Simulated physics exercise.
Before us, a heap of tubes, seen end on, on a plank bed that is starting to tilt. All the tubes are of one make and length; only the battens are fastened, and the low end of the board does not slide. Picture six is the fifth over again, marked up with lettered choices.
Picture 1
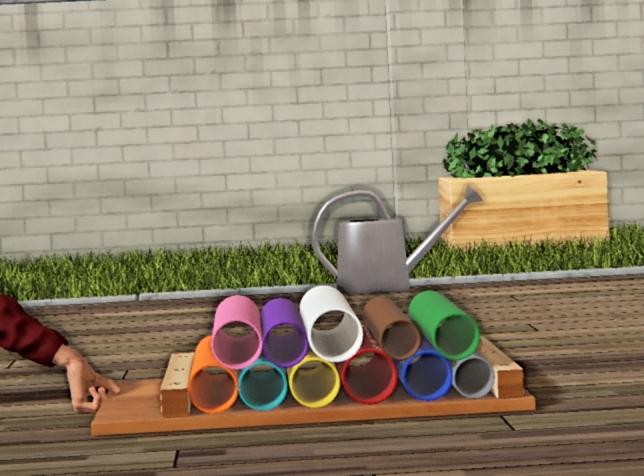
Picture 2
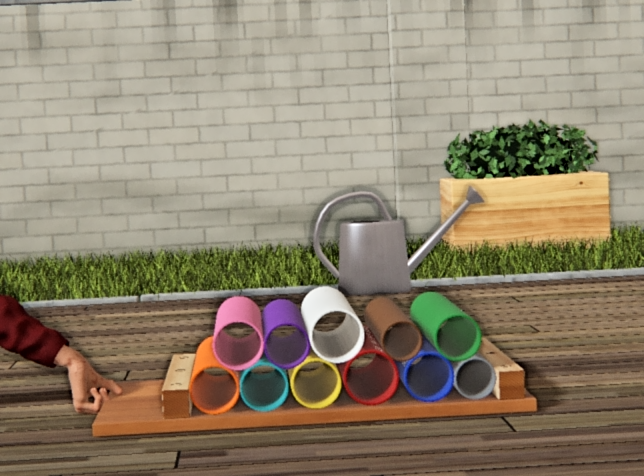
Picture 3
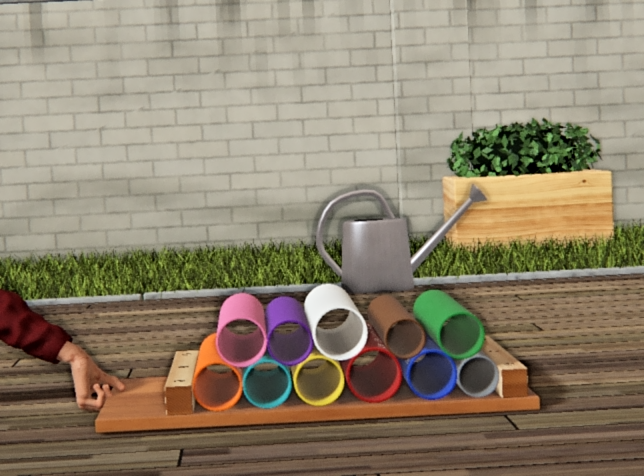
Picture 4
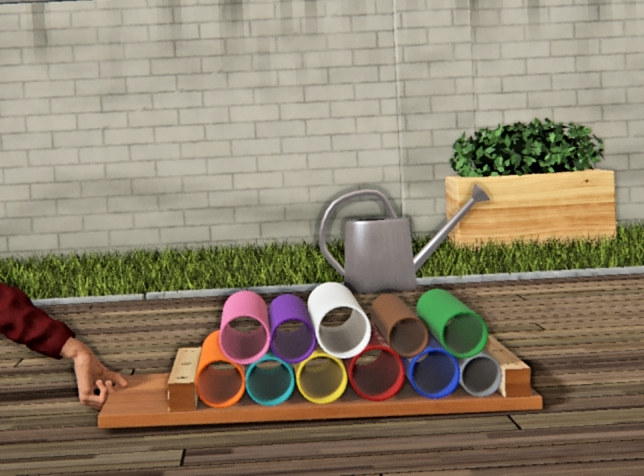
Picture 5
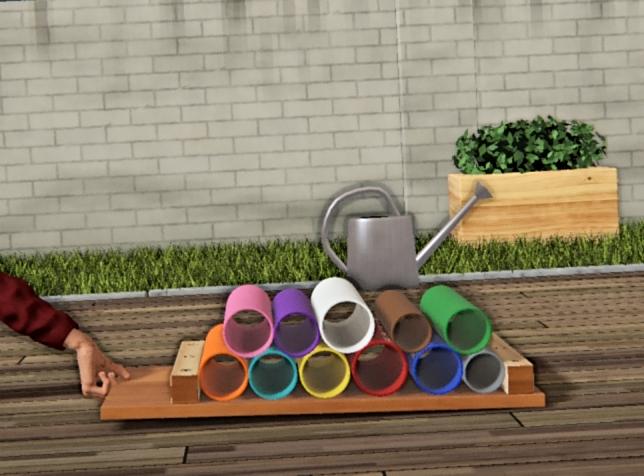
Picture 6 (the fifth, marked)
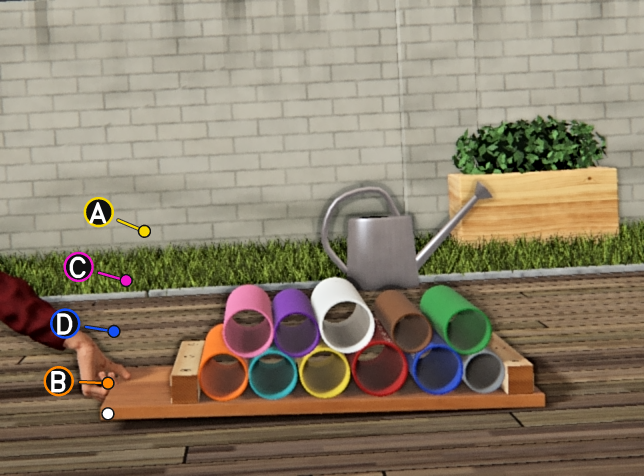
At first, a hand grips the left end of a wooden board holding two rows of colourful tubes between end blocks, with a watering can and planter behind. The hand then raises that end very slightly, while the tubes keep their stacked arrangement and the view drifts slightly.
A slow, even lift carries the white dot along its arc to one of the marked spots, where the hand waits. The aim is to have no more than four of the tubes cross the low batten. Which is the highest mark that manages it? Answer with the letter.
Mark A is as high as it can go.
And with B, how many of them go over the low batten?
It comes to none.
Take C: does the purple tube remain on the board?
The purple tube: Yes.
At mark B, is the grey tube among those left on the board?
Yes.
On the copy, A at (144, 231); B at (108, 383); C at (126, 281); D at (114, 331); the white dot at (108, 414).
On A. First, board at 16°.
Then, board at 26°.
Finally, board at 26°, one over the low batten (green).
By contrast, B none over the low batten; C none over the low batten; D none over the low batten.
